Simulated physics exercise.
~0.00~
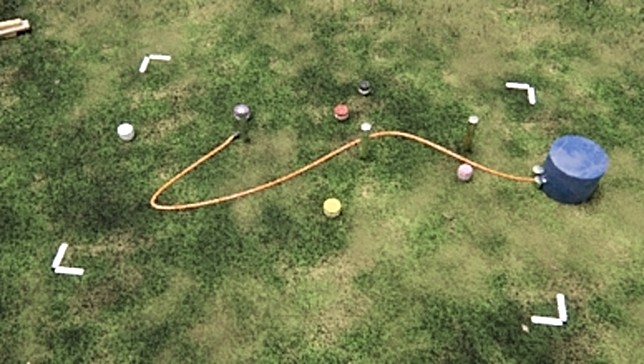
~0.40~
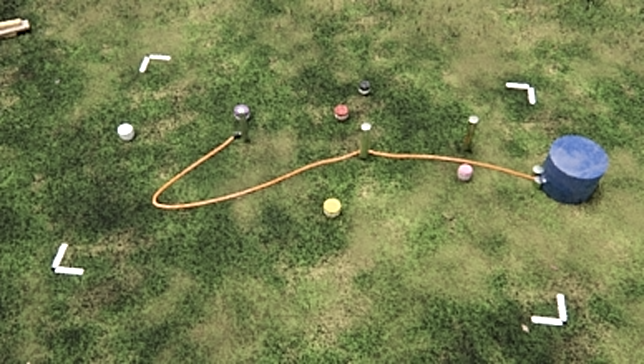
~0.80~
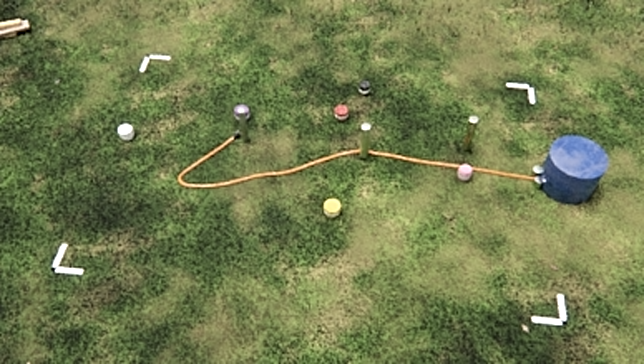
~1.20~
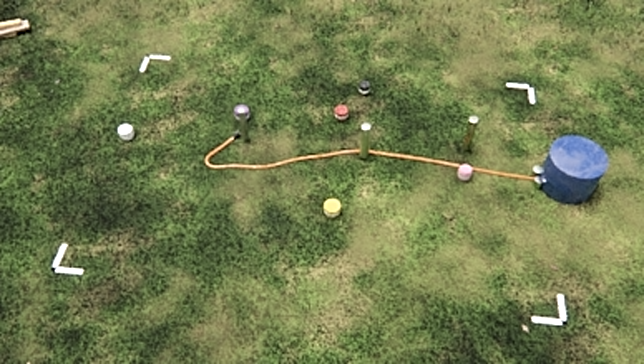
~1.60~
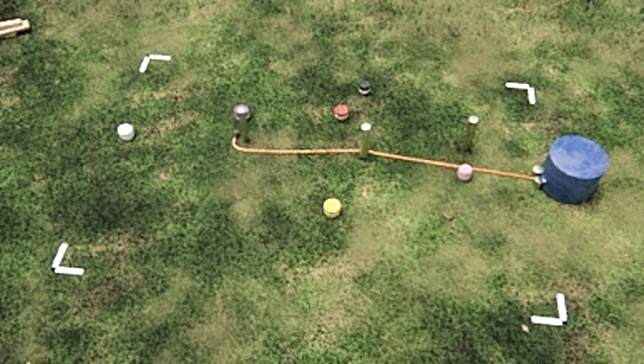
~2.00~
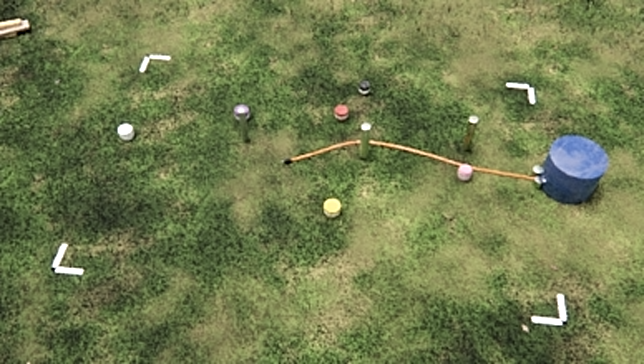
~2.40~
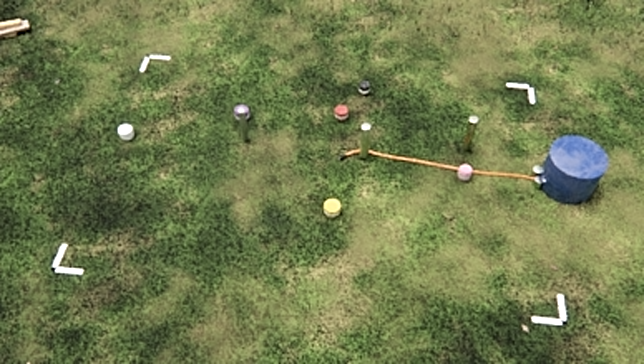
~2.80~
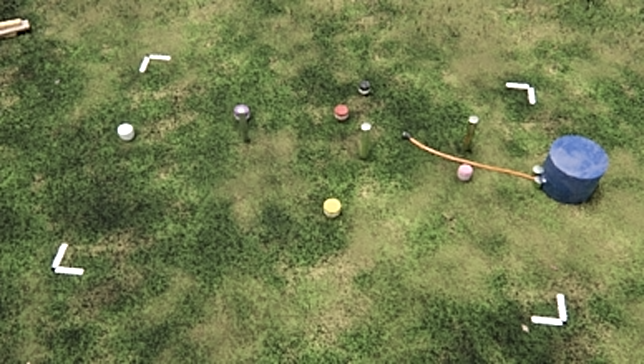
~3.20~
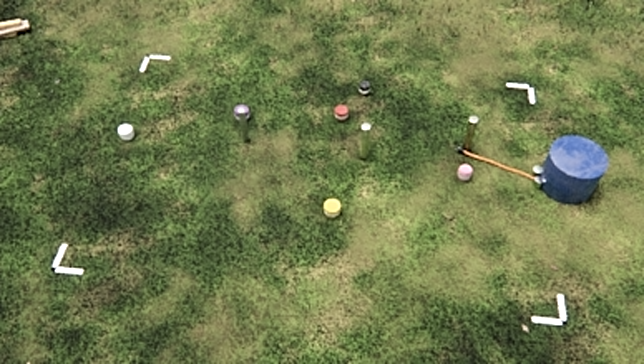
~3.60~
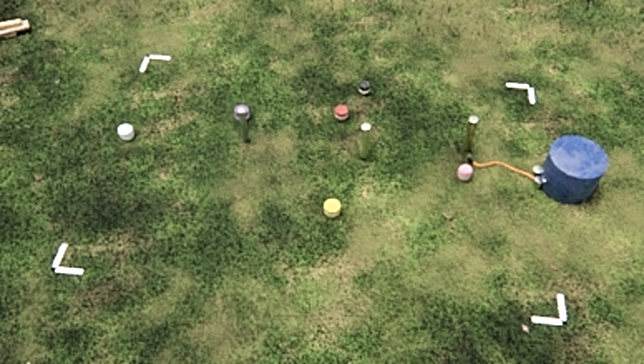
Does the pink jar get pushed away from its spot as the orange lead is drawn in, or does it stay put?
The pink jar stays put, hardly stirring as the lead is drawn in towards the blue drum.
Orange lead winding into a blue drum at right, sliding past posts and scattered canisters until only a short wavy length remains.
